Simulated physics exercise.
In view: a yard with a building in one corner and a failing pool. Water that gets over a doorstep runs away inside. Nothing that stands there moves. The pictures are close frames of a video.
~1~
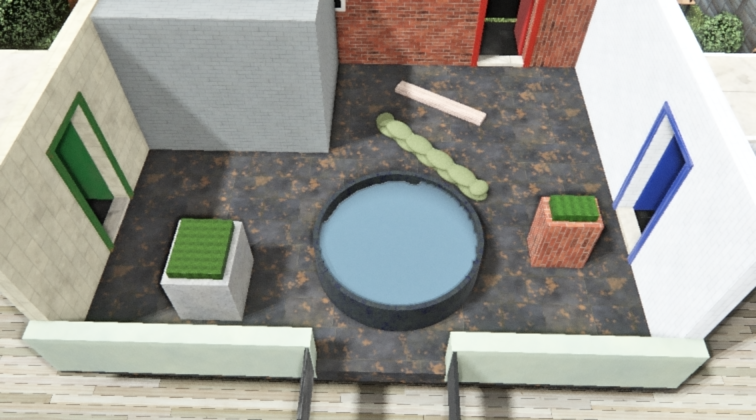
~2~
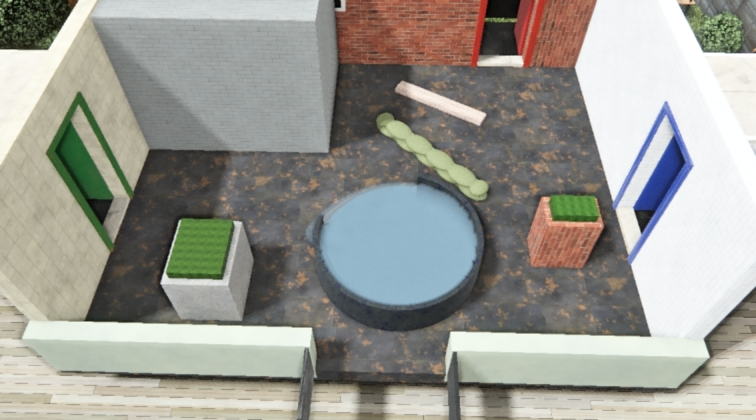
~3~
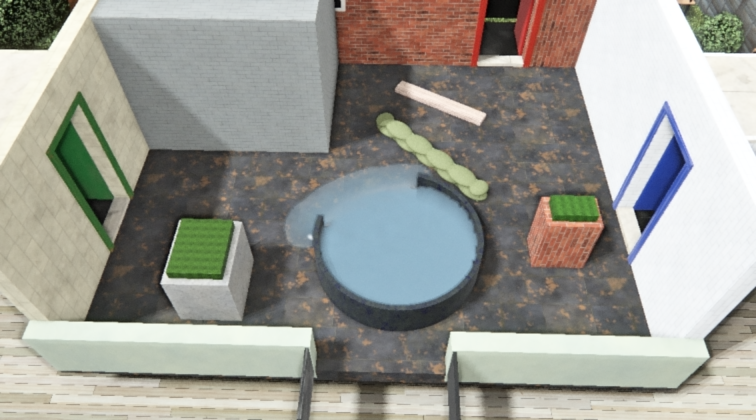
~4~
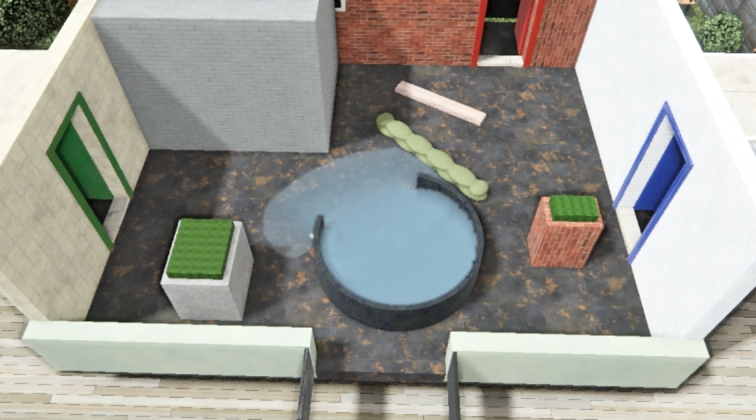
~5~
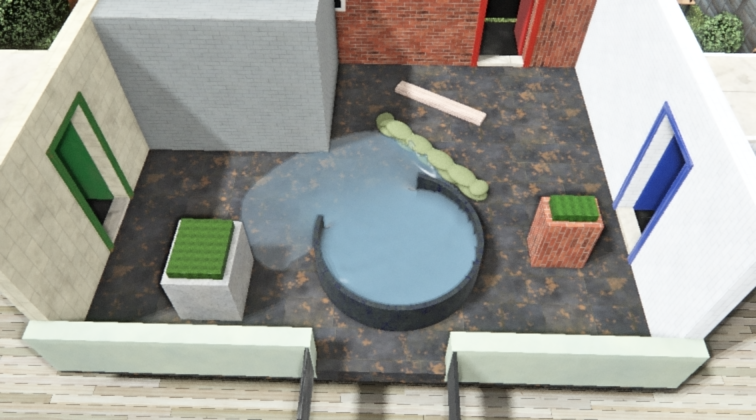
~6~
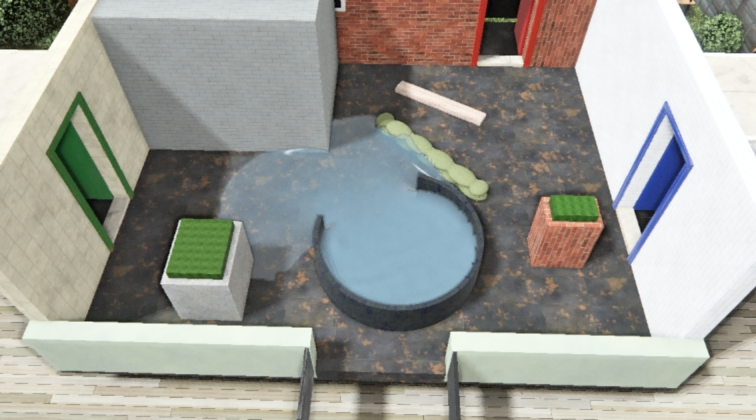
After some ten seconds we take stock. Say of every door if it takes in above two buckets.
In the end: The green door takes more than that; the blue door stays under that; the red door stays under that.
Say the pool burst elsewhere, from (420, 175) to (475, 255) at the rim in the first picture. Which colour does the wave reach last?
Last comes the door marked green.
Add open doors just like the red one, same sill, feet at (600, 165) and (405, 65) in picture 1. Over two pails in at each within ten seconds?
One after the other: Lets less in, passes that mark.
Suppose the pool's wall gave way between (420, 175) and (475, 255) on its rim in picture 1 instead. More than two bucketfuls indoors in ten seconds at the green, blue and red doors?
The green door keeps below it, the blue door floods, the red door lets more in.
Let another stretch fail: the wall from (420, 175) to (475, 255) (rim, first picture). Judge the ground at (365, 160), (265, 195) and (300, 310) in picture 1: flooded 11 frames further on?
One after the other: Awash, free of water, dry.
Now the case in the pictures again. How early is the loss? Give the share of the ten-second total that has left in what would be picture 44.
About 35 per cent.
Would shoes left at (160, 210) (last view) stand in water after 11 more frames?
At that place: Under water.
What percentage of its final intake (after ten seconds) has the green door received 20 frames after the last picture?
I make it 30 per cent.
A moment on, water covers 25 % of the floor; the green door not reached, the blue door not reached, the red door not reached.
Next, water covers 30 % of the floor; the green door wet at the sill, nothing in, the blue door not reached, the red door not reached.
Then, water covers 50 % of the floor; the green door over two buckets in, the blue door not reached, the red door wet at the sill, nothing in.
Later, water covers 80 % of the floor; the green door over two buckets in, the blue door wet at the sill, nothing in, the red door wet at the sill, nothing in.
In the end, water covers 95 % of the floor; the green door far over two buckets in, the blue door wet at the sill, nothing in, the red door wet at the sill, nothing in.
